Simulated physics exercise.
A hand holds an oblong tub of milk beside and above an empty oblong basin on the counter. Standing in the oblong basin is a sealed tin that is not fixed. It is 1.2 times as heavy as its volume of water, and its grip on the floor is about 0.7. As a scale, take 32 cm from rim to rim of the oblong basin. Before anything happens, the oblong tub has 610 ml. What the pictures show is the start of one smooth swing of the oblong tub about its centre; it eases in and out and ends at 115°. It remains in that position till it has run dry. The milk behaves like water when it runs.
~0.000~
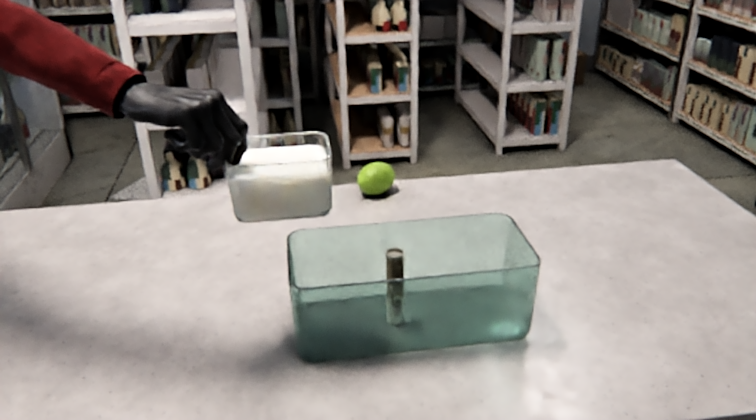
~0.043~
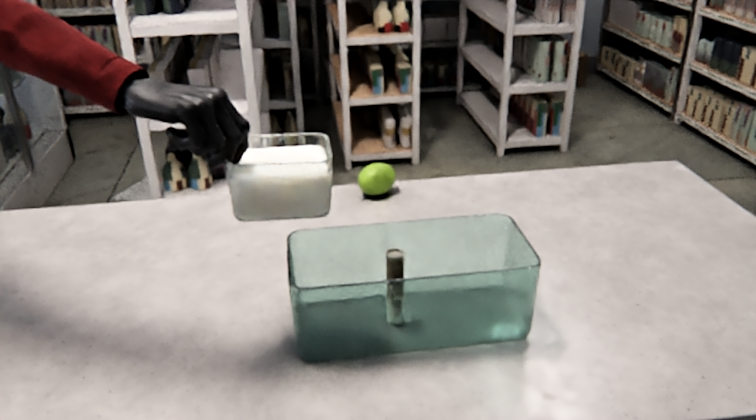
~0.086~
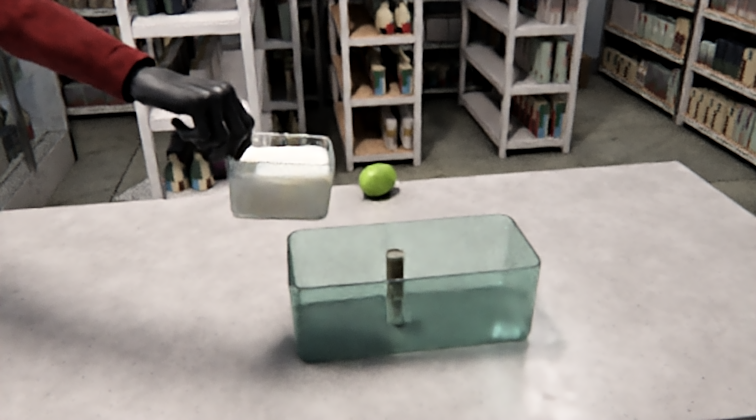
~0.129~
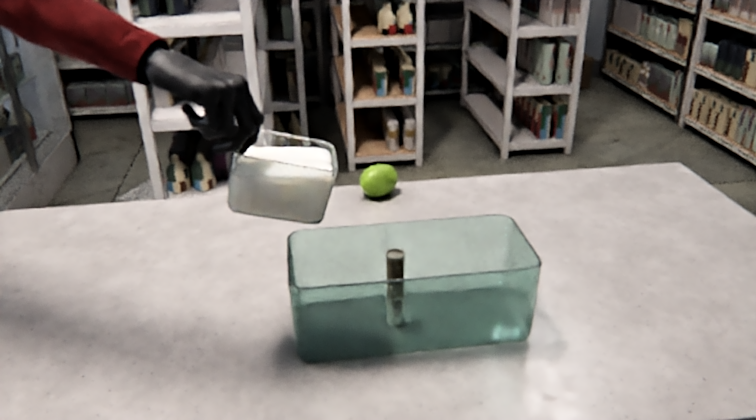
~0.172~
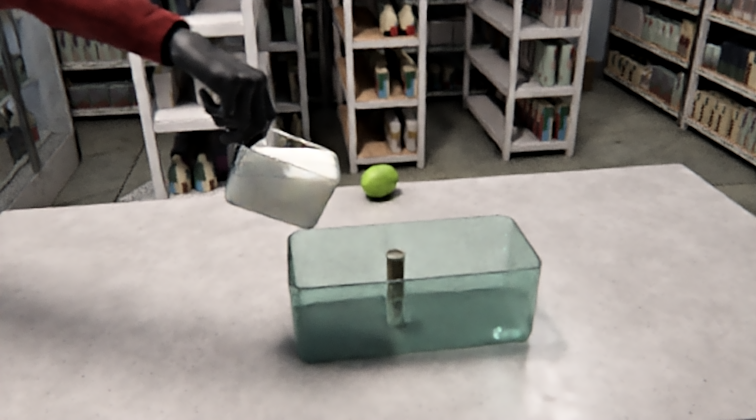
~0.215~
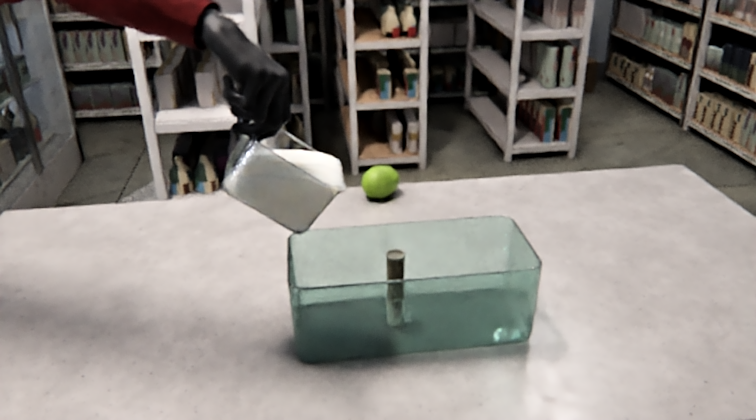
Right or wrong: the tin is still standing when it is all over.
Wrong, it has gone over.
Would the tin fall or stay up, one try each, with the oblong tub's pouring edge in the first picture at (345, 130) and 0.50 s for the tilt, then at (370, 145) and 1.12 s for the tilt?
The tin overturns the first time and stays vertical the second time.
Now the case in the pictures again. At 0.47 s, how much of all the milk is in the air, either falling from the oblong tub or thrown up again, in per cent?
Roughly 32 percent.
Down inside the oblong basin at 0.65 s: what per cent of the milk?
About 96 %.
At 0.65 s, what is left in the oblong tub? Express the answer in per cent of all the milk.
About 1 per cent.
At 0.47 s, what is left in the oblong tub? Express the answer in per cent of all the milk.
I'd estimate some 18 % remains.
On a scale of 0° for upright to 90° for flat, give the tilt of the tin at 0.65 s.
About 10 degrees.
By 0.47 s the tilt is 108° and 18 per cent is still to pour; the tin stands where it began.
By 0.65 s the tilt is 115° and 1 per cent is still to pour; the tin leans 10°.
By 0.84 s the tilt is 115° and 0 per cent is still to pour; the tin leans 42°.
By 1.05 s the tilt is 115° and 0 per cent is still to pour; the tin lies on its side.
At rest the tin lies on its side.
